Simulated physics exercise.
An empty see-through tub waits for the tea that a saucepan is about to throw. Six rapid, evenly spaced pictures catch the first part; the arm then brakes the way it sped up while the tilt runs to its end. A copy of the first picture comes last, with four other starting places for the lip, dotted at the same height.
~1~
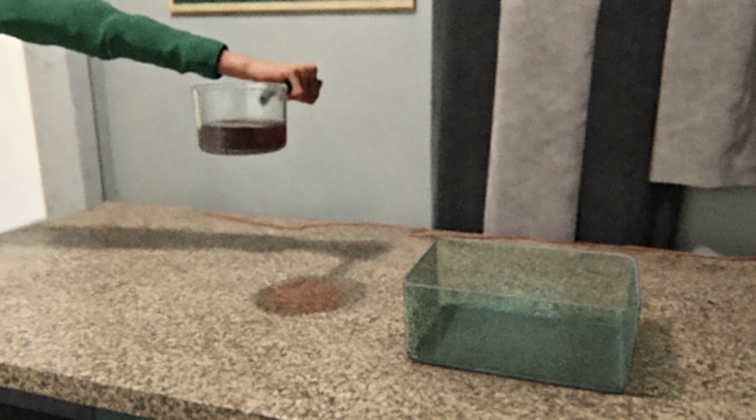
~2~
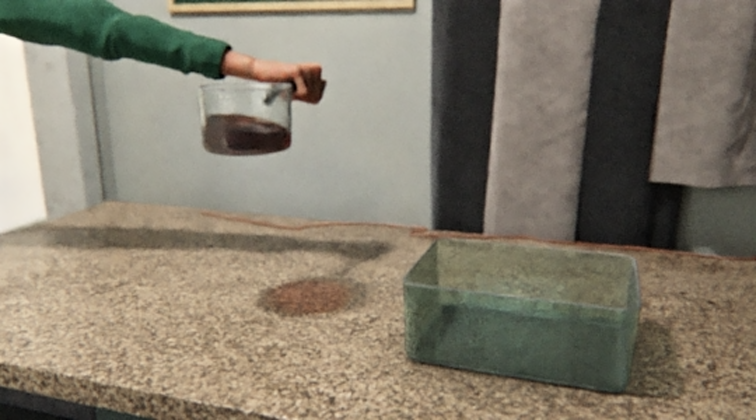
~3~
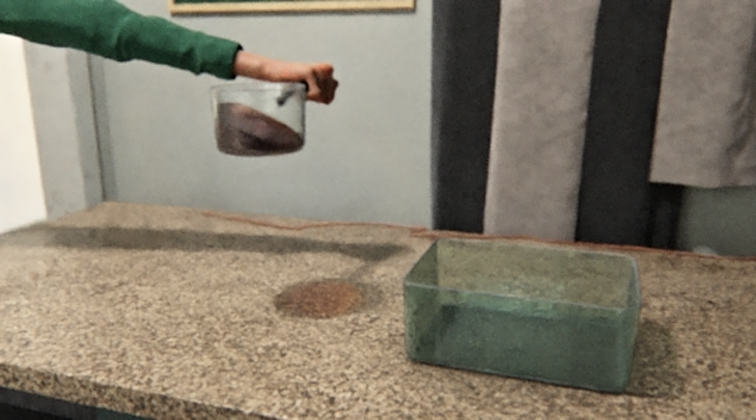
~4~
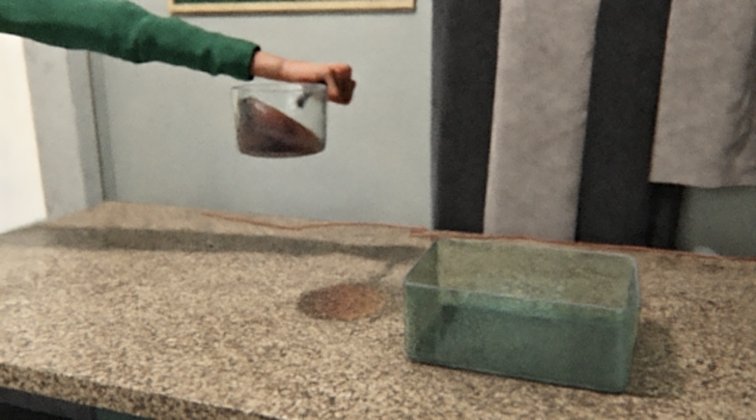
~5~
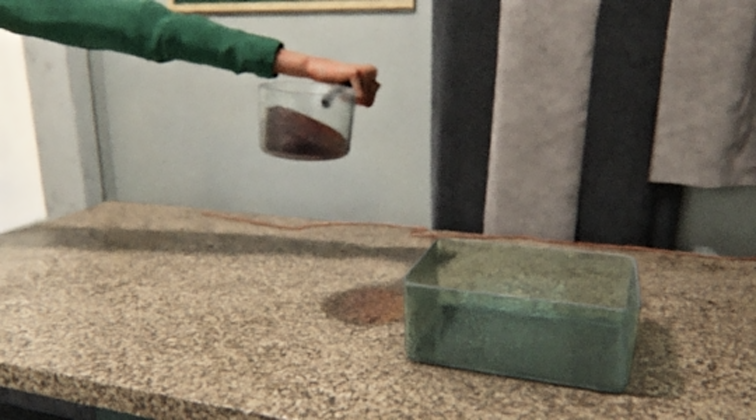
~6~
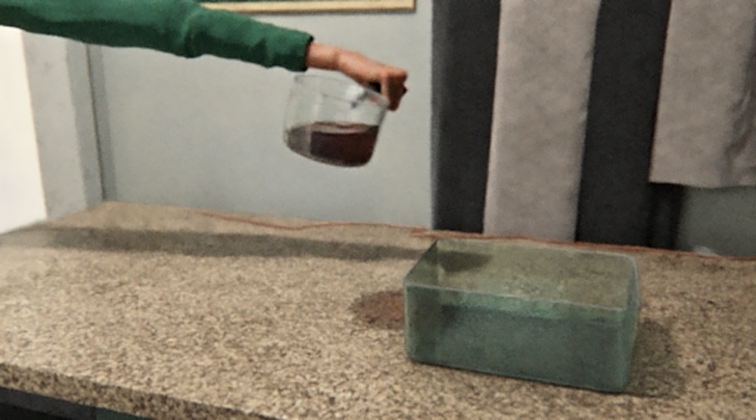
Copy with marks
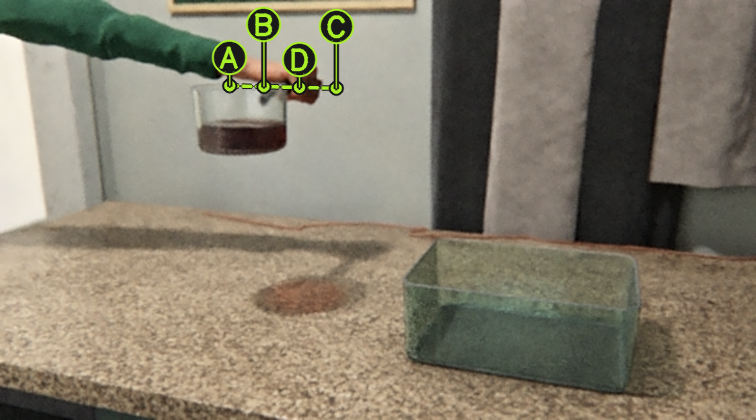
Clear saucepan of dark tea moving right in a green-sleeved arm's grip, liquid sloshing, then tilting slightly near an empty see-through tub.
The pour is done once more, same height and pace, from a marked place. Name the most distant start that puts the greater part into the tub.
Place A.
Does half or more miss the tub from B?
No, not at all.
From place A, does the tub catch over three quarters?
No, it does not.
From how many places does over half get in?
All of them.
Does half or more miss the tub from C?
No.
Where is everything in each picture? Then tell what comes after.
Upright, lip at (280, 87); tub from (406, 356) to (629, 390); nothing has left yet.
Upright, lip at (285, 87); nothing has left yet.
Upright, lip at (299, 87); nothing has left yet.
Upright, lip at (321, 88); nothing has left yet.
Tipped about 5°, lip at (350, 92); nothing has left yet.
Tipped about 16°, lip at (384, 104); nothing has left yet.
On the marked copy, A at (229, 85); B at (263, 86); C at (336, 88); D at (299, 87).
With A, about 62 % lands in the tub, 32 % falls short and 6 % goes beside or beyond.
With B, about 84 % lands in the tub, 7 % falls short and 9 % goes beside or beyond.
With C, about 89 % lands in the tub, 2 % falls short and 9 % goes beside or beyond.
With D, about 89 % lands in the tub, 5 % falls short and 5 % goes beside or beyond.
